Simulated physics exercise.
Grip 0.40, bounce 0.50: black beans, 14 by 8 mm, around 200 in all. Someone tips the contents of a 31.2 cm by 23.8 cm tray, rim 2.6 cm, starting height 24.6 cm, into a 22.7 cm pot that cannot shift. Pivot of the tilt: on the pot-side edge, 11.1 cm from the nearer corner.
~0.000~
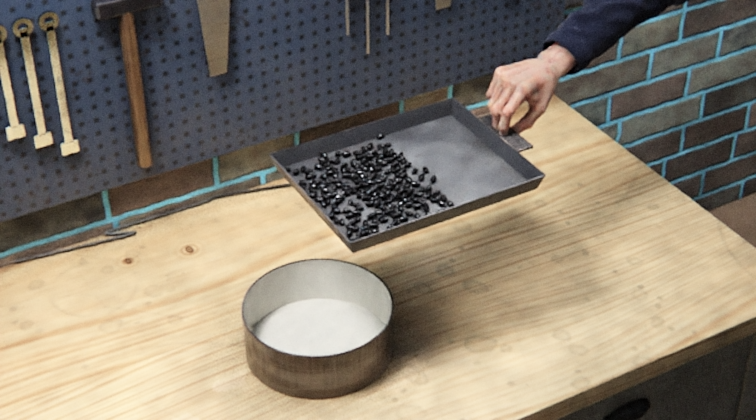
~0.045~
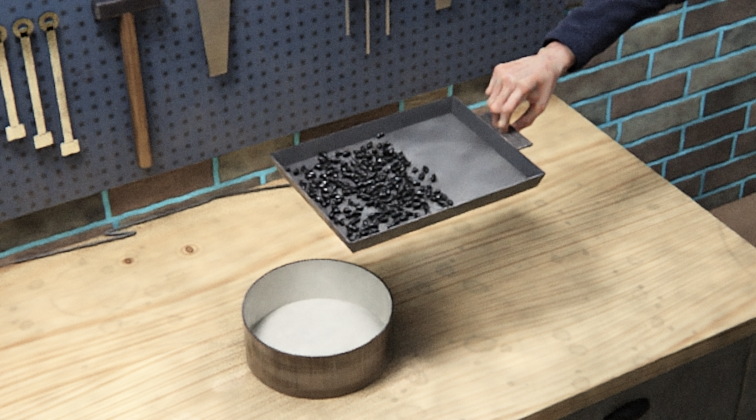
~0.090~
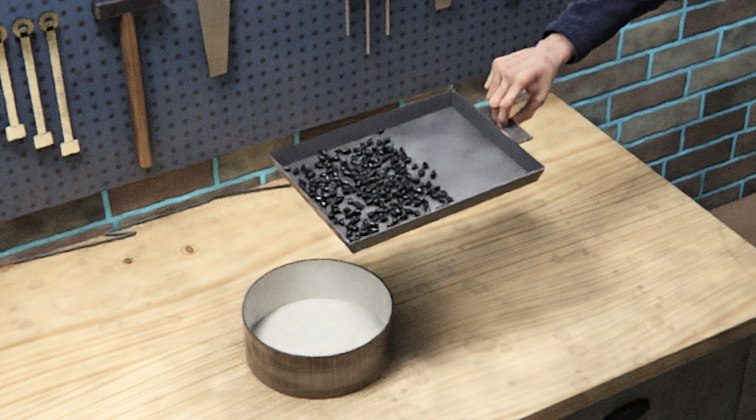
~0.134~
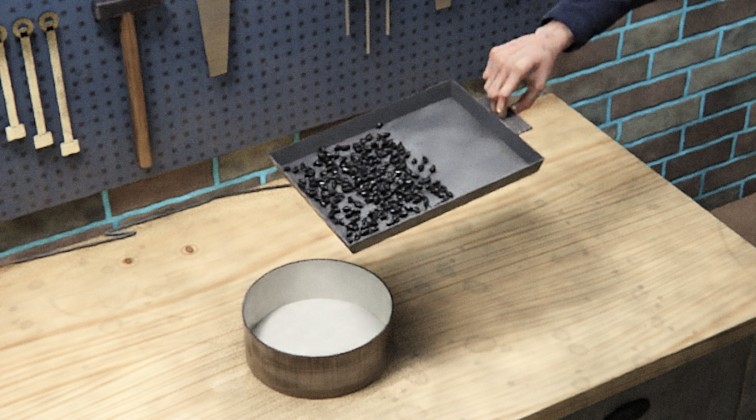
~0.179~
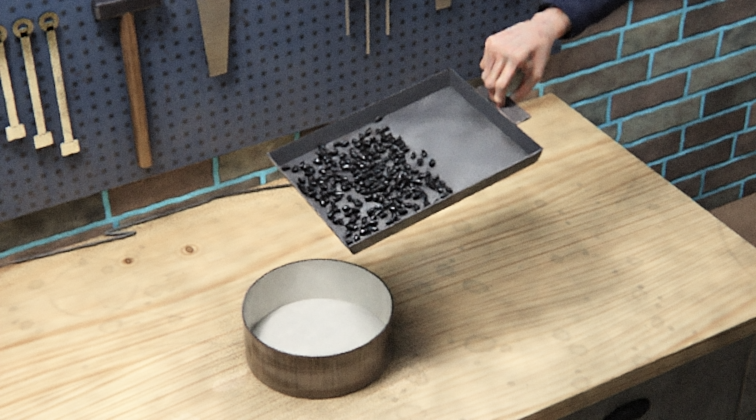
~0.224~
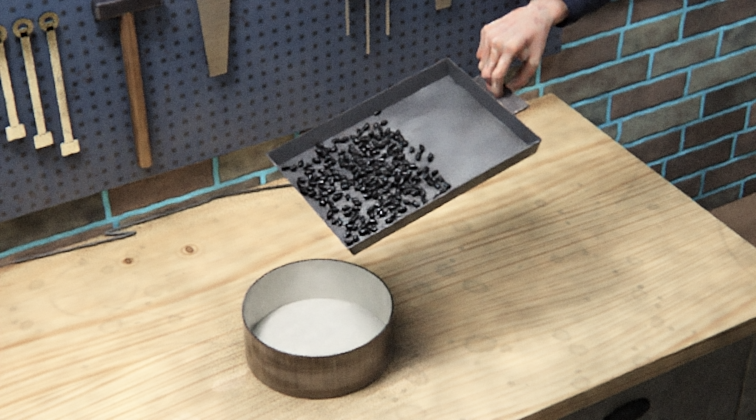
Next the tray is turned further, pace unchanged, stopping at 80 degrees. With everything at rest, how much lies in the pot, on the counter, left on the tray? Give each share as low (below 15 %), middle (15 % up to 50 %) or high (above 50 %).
Pot - high, counter - low, left on the tray - middle.
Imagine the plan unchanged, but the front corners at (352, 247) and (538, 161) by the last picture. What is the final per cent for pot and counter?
Pot 85; counter 10.
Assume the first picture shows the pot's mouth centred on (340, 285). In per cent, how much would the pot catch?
With the pot there, close to 35 per cent.
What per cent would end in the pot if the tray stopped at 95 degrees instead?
Estimate: Roughly 90 percent.
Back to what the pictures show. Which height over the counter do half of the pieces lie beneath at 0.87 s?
Roughly 26 centimetres, more or less.
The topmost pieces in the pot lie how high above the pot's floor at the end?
Some 1.5 cm.
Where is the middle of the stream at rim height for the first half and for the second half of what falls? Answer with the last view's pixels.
(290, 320) first, (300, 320) later, roughly.
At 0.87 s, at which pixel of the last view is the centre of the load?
I'd put it close to (320, 206).
After 0.61 s, tilt 46 degrees; the tray holds 100 %, the pot 0 %.
After 0.87 s, tilt 67 degrees; the tray holds 100 %, the pot 0 %.
After 1.23 s, tilt 80 degrees; the tray holds 55 %, the pot 15 %.
By 2.7 s all is still; pot 65 %, counter 5 %, tray 30 %.
